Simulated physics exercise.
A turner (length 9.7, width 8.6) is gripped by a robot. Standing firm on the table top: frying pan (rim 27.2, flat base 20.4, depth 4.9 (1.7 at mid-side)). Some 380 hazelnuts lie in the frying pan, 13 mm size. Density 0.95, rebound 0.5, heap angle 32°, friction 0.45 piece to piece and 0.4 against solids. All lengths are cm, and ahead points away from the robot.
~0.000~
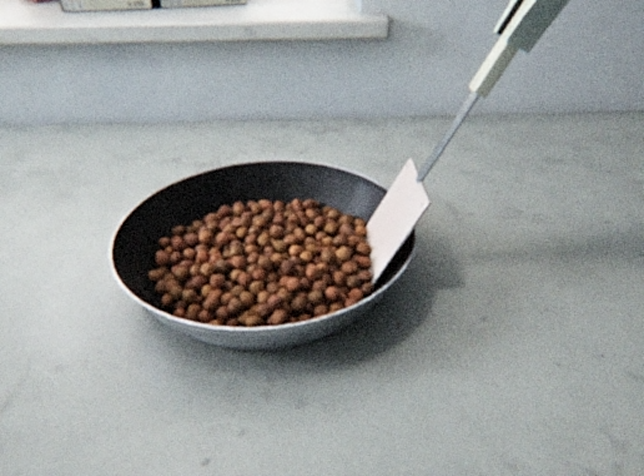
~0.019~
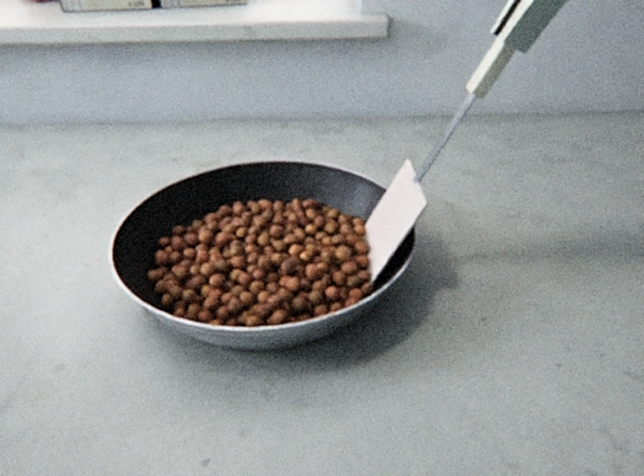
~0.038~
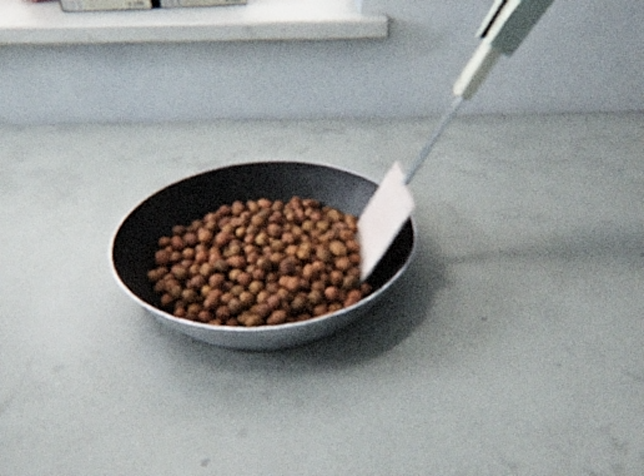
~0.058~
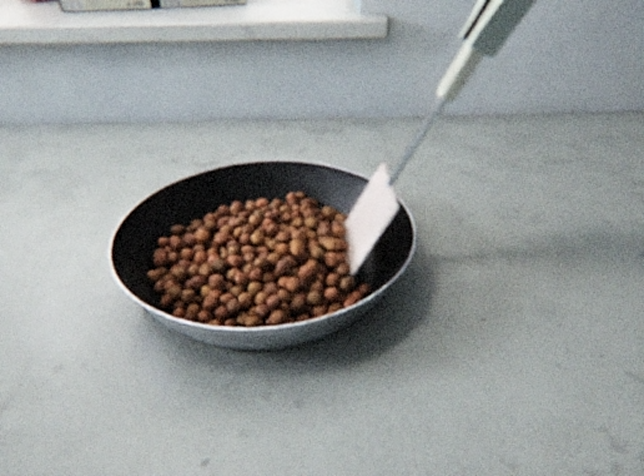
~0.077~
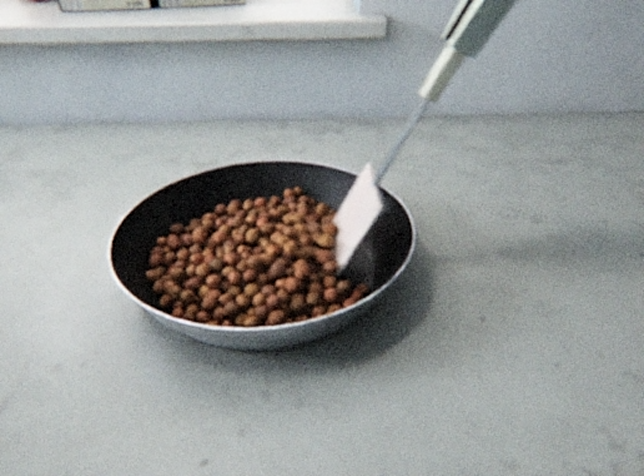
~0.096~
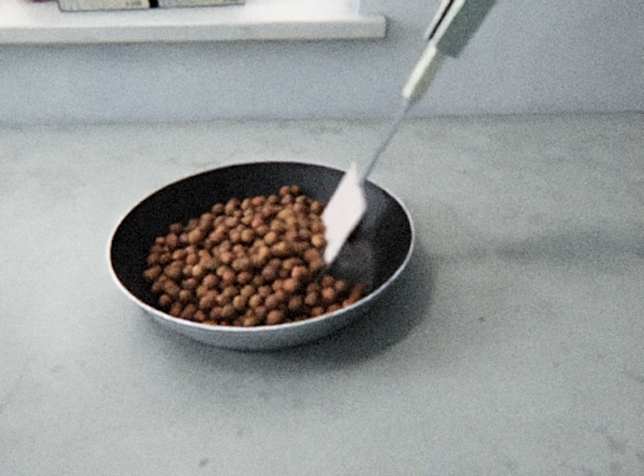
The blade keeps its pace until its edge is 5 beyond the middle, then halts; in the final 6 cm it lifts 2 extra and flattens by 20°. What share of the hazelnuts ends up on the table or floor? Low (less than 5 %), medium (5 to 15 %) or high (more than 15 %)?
A low share, less than 5 %, ends on the table or floor.
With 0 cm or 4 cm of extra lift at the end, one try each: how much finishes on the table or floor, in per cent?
Some 0 and 0 per cent.
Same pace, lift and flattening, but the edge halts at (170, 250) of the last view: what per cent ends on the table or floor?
About 10 per cent.
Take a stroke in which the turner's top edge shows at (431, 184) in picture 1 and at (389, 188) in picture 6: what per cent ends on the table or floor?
About 0 per cent.
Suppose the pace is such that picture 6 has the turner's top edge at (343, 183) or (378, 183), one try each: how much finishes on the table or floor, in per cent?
Some 0 and 0 per cent.
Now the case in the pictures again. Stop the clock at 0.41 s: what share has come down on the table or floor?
Roughly 0 per cent.
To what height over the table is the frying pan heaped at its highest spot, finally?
Some 5.5 cm.
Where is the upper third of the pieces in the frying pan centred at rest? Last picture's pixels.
At about (180, 242).
After 0.14 s, sloping 62°, highest piece 5 above the table; 380 in the frying pan.
After 0.19 s, sloping 53°, highest piece 6 above the table; 380 in the frying pan.
After 0.41 s, sloping 43°, highest piece 5 above the table; 379 in the frying pan, 1 on the table or floor.
After 1.46 s, sloping 43°, highest piece 5 above the table; 379 in the frying pan, 1 on the table or floor.
At rest, 379 in the frying pan, 1 on the table or floor. That is 0 % on the table or floor.
